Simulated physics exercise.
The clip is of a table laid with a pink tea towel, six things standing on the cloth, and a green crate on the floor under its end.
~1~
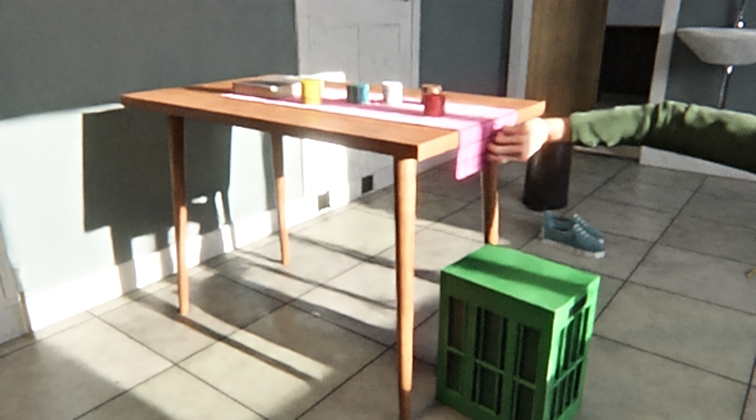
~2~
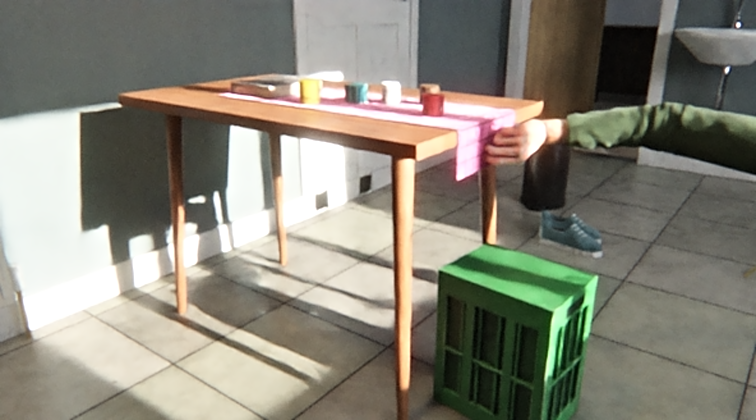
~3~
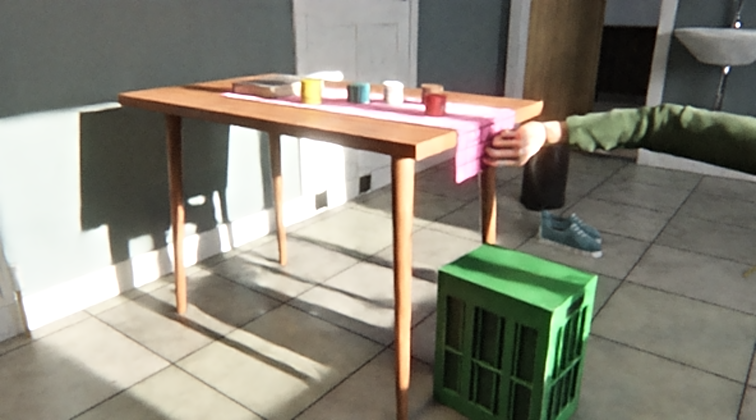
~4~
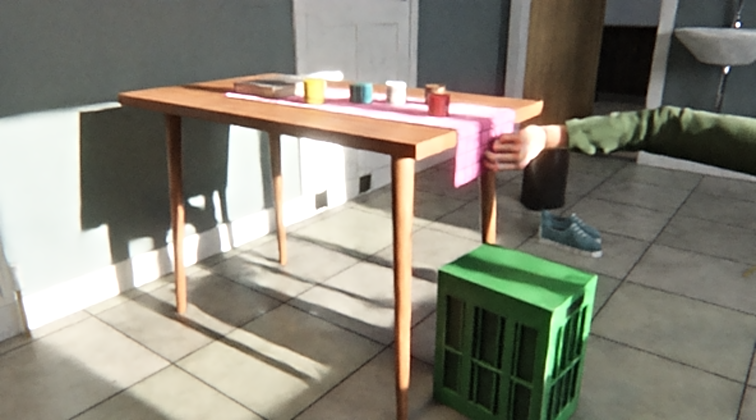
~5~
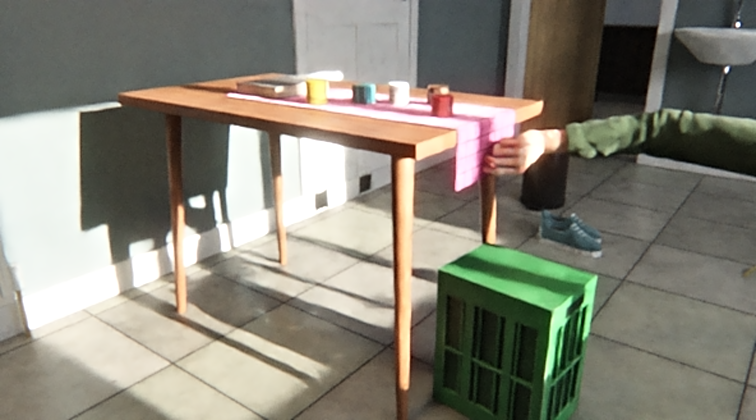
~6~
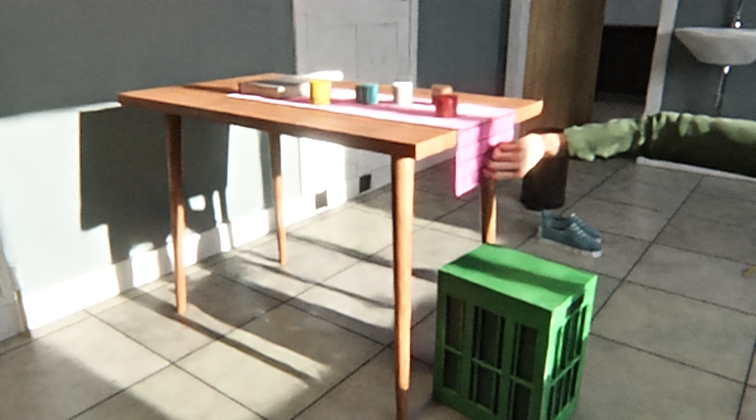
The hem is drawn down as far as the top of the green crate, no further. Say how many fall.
The count of fallen things is two.
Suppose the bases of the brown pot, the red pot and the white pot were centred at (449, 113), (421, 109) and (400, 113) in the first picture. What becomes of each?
The brown pot comes down, the red pot goes over, the white pot comes down.
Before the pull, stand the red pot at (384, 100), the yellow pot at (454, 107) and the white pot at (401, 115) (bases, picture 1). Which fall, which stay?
The red pot keeps its place on top, the yellow pot falls, the white pot drops off.
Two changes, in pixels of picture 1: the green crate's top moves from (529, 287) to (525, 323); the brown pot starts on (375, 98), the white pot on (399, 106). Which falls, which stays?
The brown pot remains up; the white pot falls.
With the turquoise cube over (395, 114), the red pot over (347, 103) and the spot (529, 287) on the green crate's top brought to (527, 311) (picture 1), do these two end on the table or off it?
The turquoise cube falls, the red pot survives.
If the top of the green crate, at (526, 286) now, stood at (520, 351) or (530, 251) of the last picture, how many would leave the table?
Then 4 and 1.
A little later, hem near (484, 213); all still up.
Next, hem near (483, 247); red pot gone.
Later still, hem on the crate; red pot and brown pot gone.
When it is over, hem on the crate; red pot and brown pot gone. It carries off two.
